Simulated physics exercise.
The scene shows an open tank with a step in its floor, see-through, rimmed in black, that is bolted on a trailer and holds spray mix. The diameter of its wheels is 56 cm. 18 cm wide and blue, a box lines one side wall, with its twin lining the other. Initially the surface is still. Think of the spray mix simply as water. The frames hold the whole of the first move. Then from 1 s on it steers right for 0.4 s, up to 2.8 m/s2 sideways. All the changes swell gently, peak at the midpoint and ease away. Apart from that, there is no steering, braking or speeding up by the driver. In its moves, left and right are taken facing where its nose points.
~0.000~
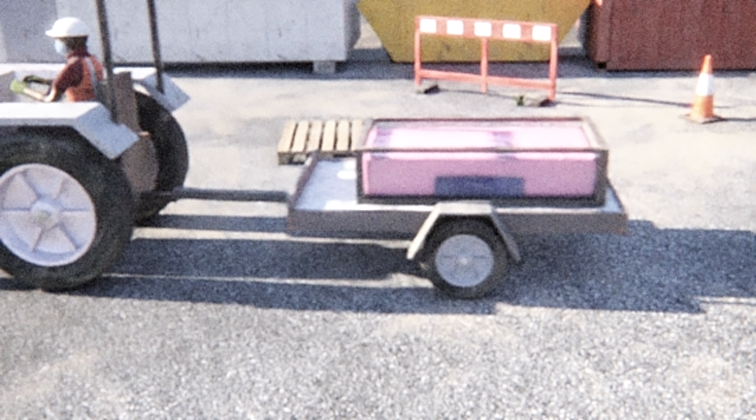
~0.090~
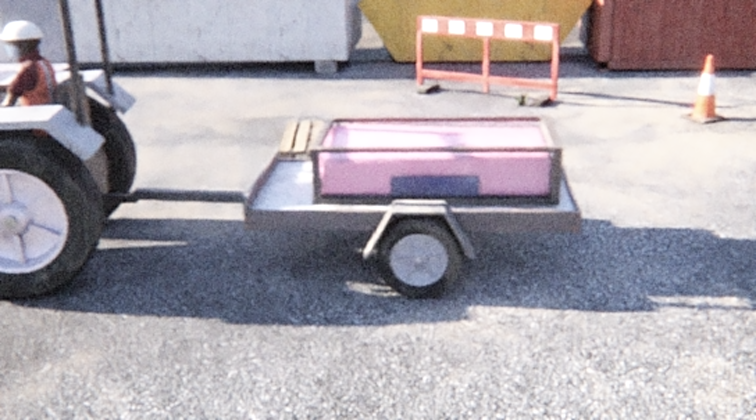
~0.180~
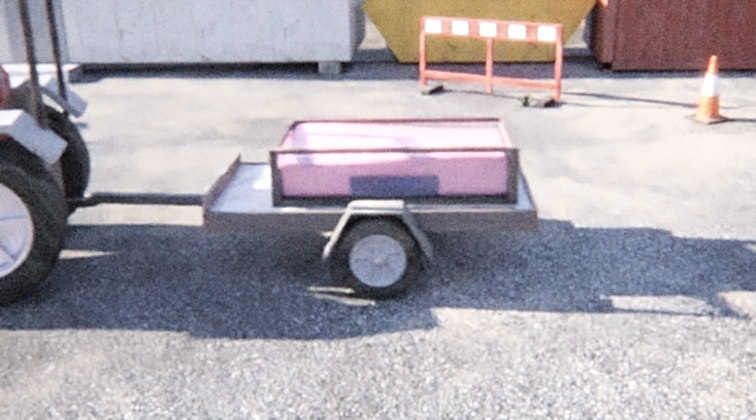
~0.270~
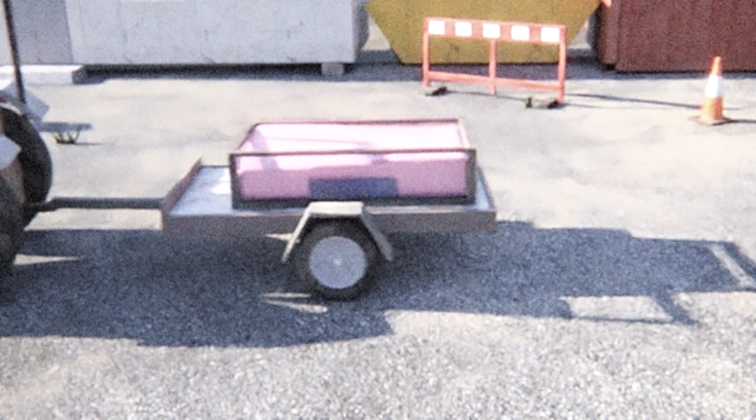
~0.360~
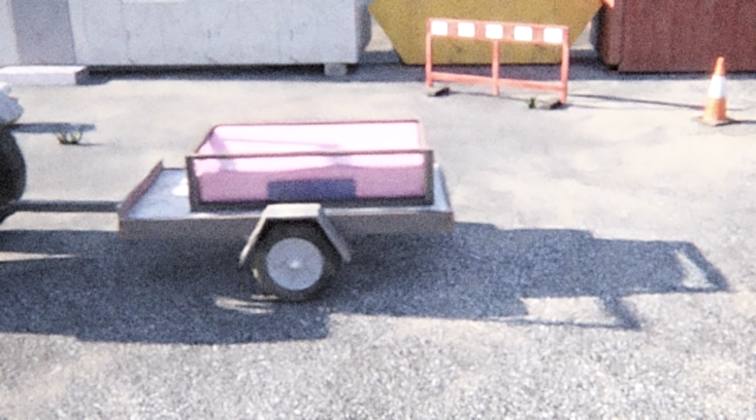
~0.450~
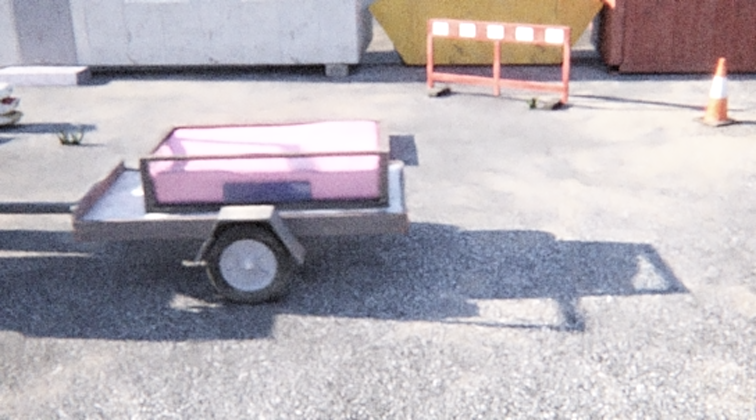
We see a tractor with a helmeted driver tow a trailer carrying an open, black-rimmed tank of pink liquid leftward across a yard; the tractor passes out of view as the liquid's surface gradually tilts up towards the far side.
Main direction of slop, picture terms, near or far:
Near.
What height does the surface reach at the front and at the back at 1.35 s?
About 28 cm in front, about 30 cm behind.
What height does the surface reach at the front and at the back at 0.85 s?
Front 30 cm, back 30 cm.
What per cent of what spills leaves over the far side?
Some 10 per cent of it.
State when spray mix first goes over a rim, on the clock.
Near 1.6 s.
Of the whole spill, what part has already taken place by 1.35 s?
By then it's around 10 per cent.
By 0.85 s the surface is 29 cm up at the front and 30 cm at the back; nothing has left.
By 1.35 s the surface is 29 cm up at the front and 30 cm at the back; nothing has left.
By 1.95 s the surface is 29 cm up at the front and 31 cm at the back; 1 per cent is out, over the near side.
By 4.39 s 2 per cent is out, over the near side; the near side has passed 2 per cent and the far side 0.
